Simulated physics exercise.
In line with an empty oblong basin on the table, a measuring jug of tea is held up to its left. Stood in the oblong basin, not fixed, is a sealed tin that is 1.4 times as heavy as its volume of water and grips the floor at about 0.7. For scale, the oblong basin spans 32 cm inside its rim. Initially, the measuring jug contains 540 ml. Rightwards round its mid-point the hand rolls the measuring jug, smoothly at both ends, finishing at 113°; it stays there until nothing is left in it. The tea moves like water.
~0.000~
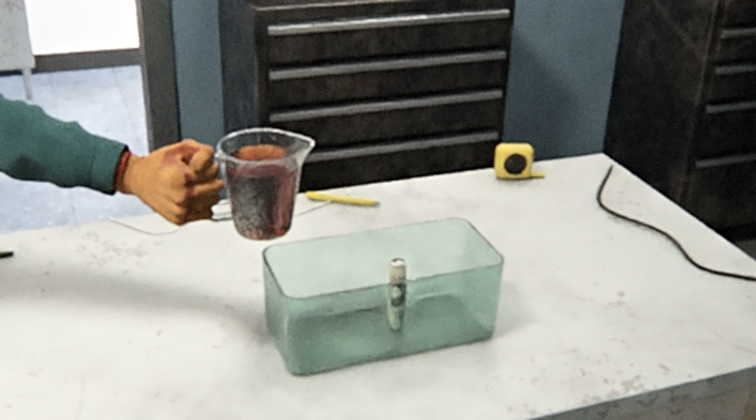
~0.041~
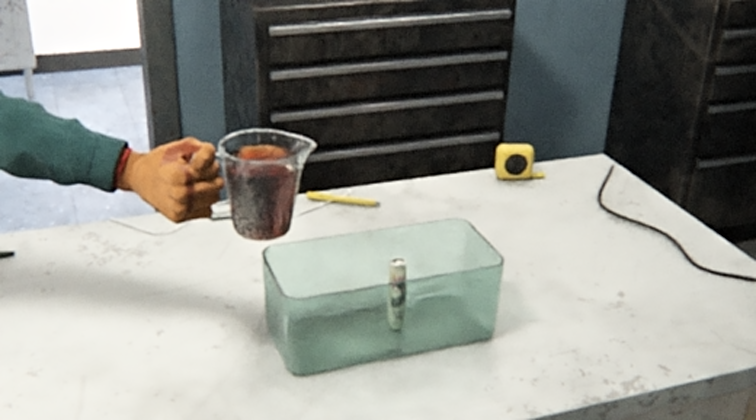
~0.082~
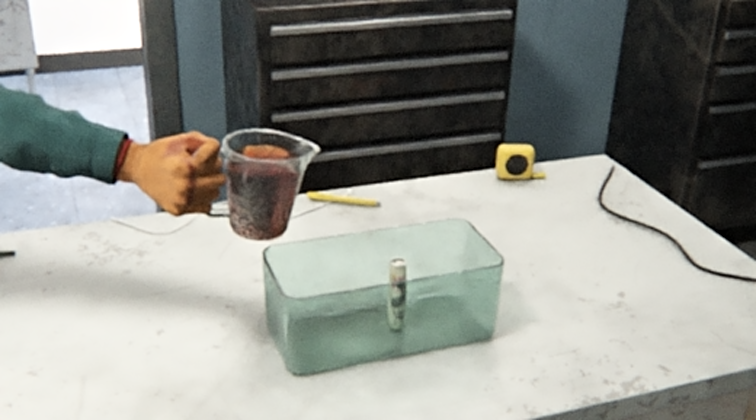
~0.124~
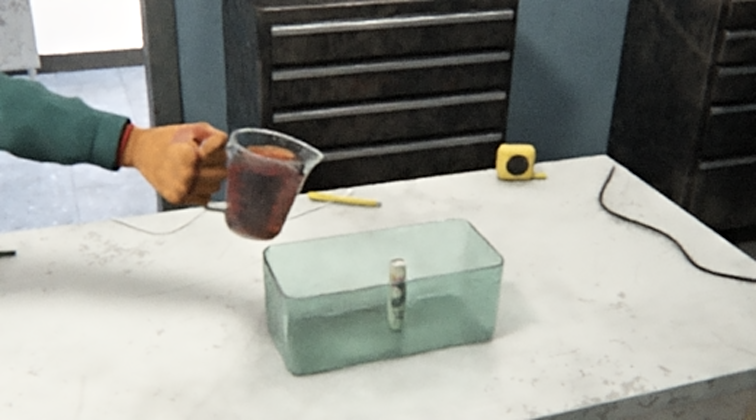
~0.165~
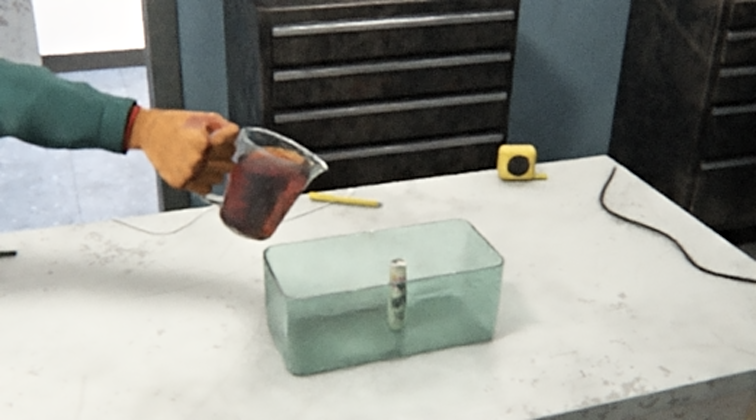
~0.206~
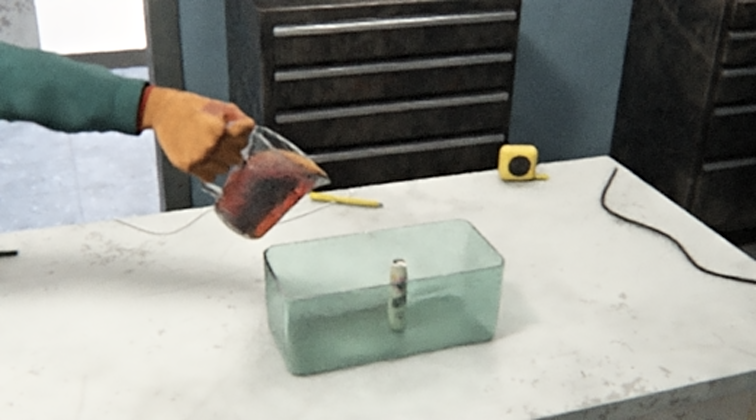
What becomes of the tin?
The tin keeps upright.
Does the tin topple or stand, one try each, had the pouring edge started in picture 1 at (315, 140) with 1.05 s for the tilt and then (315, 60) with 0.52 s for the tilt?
Run one: It does not tip. Run two: It tumbles.
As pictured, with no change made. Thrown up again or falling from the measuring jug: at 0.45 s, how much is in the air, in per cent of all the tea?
24 %.
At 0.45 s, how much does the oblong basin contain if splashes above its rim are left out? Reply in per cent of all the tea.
About 36 per cent.
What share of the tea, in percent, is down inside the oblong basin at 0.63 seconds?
Near 88 per cent of the total.
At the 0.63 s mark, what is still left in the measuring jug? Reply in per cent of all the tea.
4 %.
Then, 0.45 s in, the tilt is 108° and 39 per cent is still to pour; the tin stands where it began.
Then, 0.63 s in, the tilt is 113° and 4 per cent is still to pour; the tin stands where it began.
Then, 0.82 s in, the tilt is 113° and 0 per cent is still to pour; the tin stands where it began.
Then, 1.02 s in, the tilt is 113° and 0 per cent is still to pour; the tin stands where it began.
Finally, the tin stands where it began.
